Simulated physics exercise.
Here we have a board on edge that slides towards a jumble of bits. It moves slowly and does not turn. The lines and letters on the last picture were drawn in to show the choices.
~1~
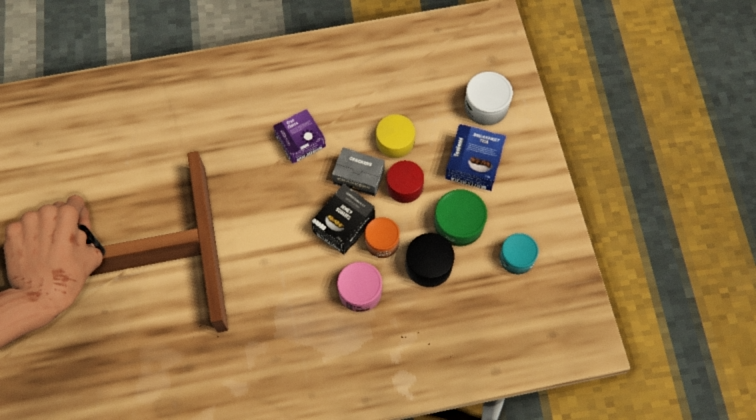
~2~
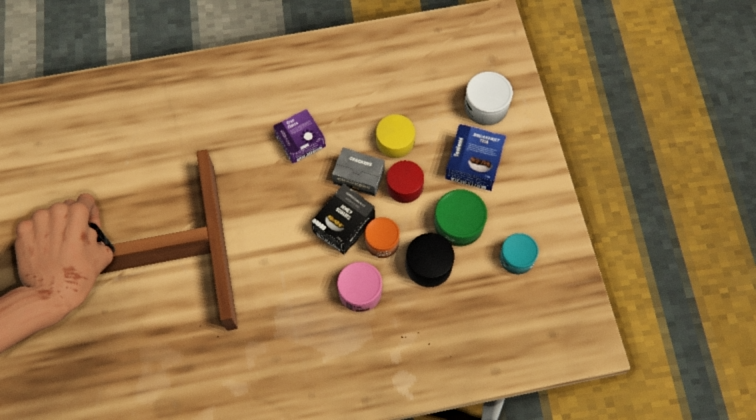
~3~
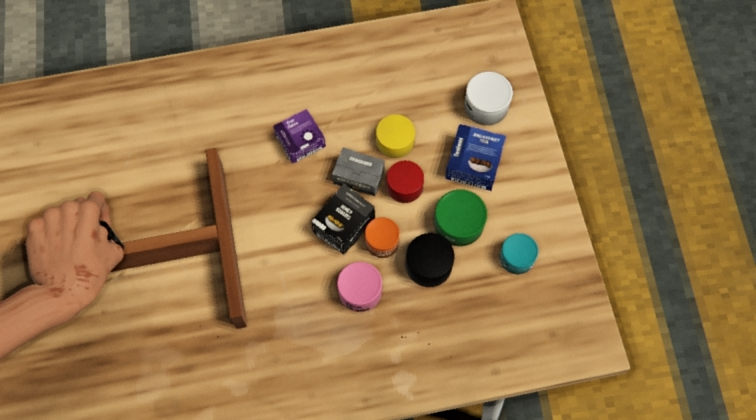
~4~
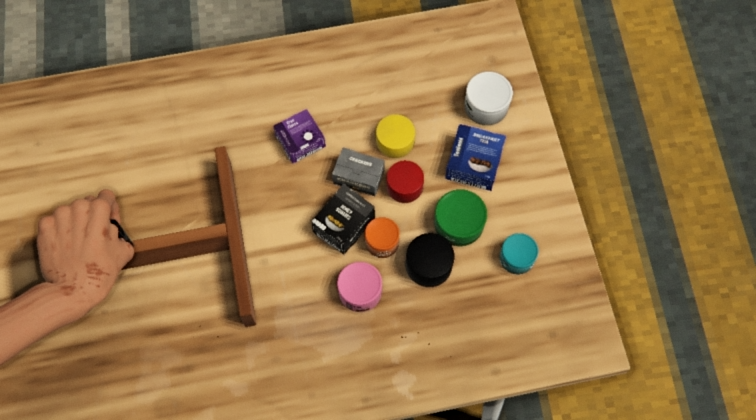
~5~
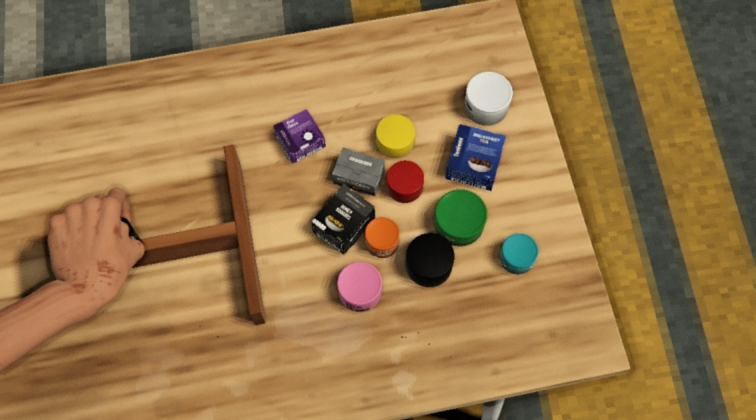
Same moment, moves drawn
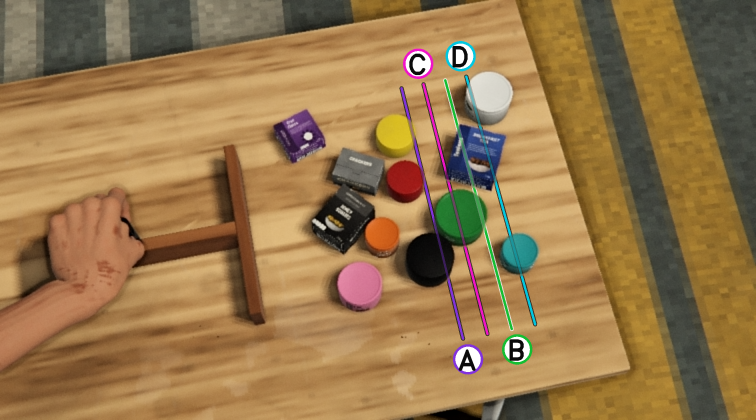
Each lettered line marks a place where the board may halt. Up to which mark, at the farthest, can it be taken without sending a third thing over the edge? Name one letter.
At D, and not beyond.
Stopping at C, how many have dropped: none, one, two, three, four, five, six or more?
The count is none.
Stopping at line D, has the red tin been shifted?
Yes.
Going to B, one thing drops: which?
The blue packet goes over.
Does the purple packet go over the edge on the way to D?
By then, no.
On the copy, A at (431, 206); B at (477, 198); C at (454, 202); D at (499, 193).
On D. First, board (336, 208); purple packet (316, 122); pink tub (379, 284).
Then, board (428, 191); blue packet (527, 148); turquoise tub (549, 242).
Finally, board (498, 178); blue packet over the edge; turquoise tub over the edge; two fallen.
By contrast, A is within the limit but short; B is within the limit but short; C is within the limit but short.
